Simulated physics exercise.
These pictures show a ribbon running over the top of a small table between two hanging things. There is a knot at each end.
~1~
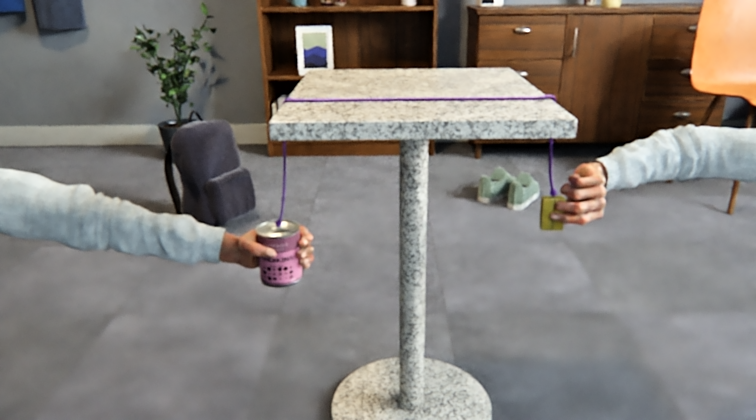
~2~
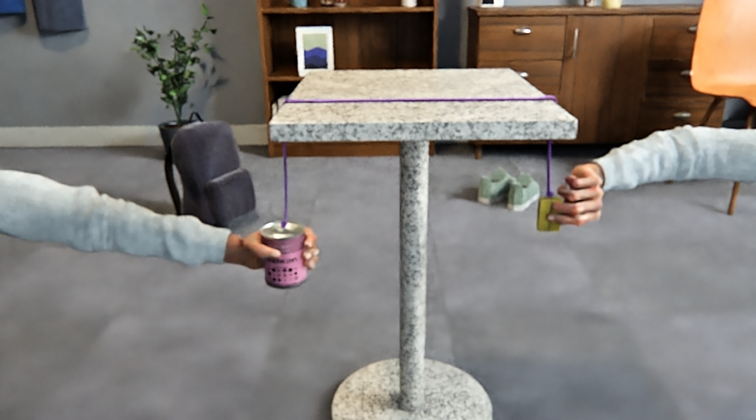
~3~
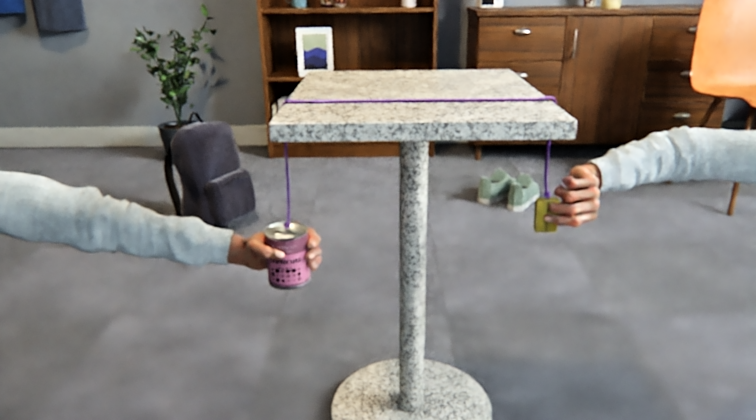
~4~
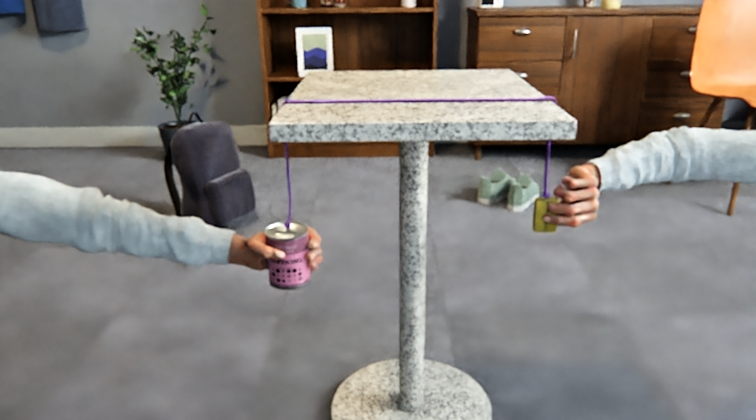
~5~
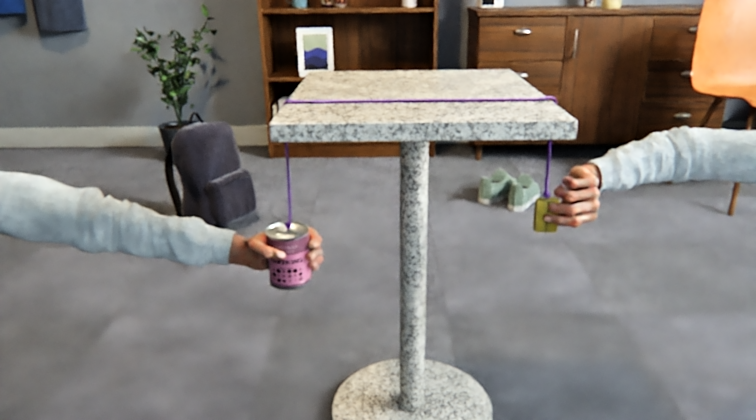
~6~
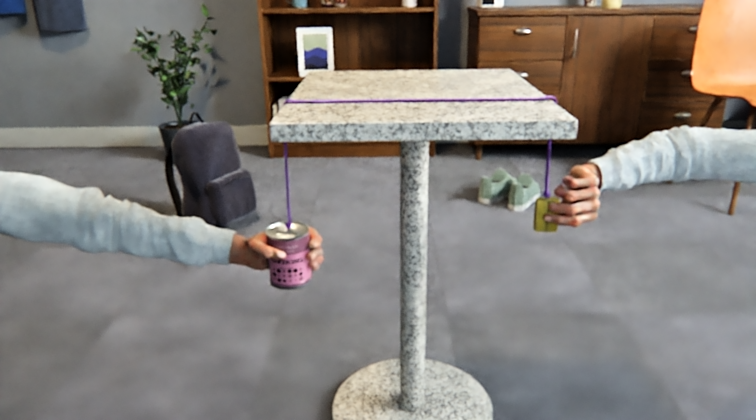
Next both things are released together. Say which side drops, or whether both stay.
As it turns out, the ribbon drops leftwards.
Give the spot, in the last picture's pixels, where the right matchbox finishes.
Around (195, 409).
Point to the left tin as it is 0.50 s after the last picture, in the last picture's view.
By then it is at (305, 401).
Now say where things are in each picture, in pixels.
In the first picture, left tin (280, 253); right matchbox (552, 213); ribbon over the top (405, 99).
In the second picture, left tin (285, 254); right matchbox (549, 215).
In the third picture, left tin (288, 255); right matchbox (546, 215).
In the fourth picture, left tin (288, 255); right matchbox (545, 215).
In the fifth picture, left tin (289, 255); right matchbox (546, 215).
In the sixth picture, left tin (289, 255); right matchbox (546, 215); ribbon over the top (405, 100).
Then, 0.50 s after the last picture, left tin down on the floor near (305, 401); right matchbox pulled up onto the top.
Then, 0.84 s after the last picture, left tin down on the floor; right matchbox down on the floor.
At rest, left tin down on the floor; right matchbox down on the floor near (194, 409). The ribbon goes down on the left.
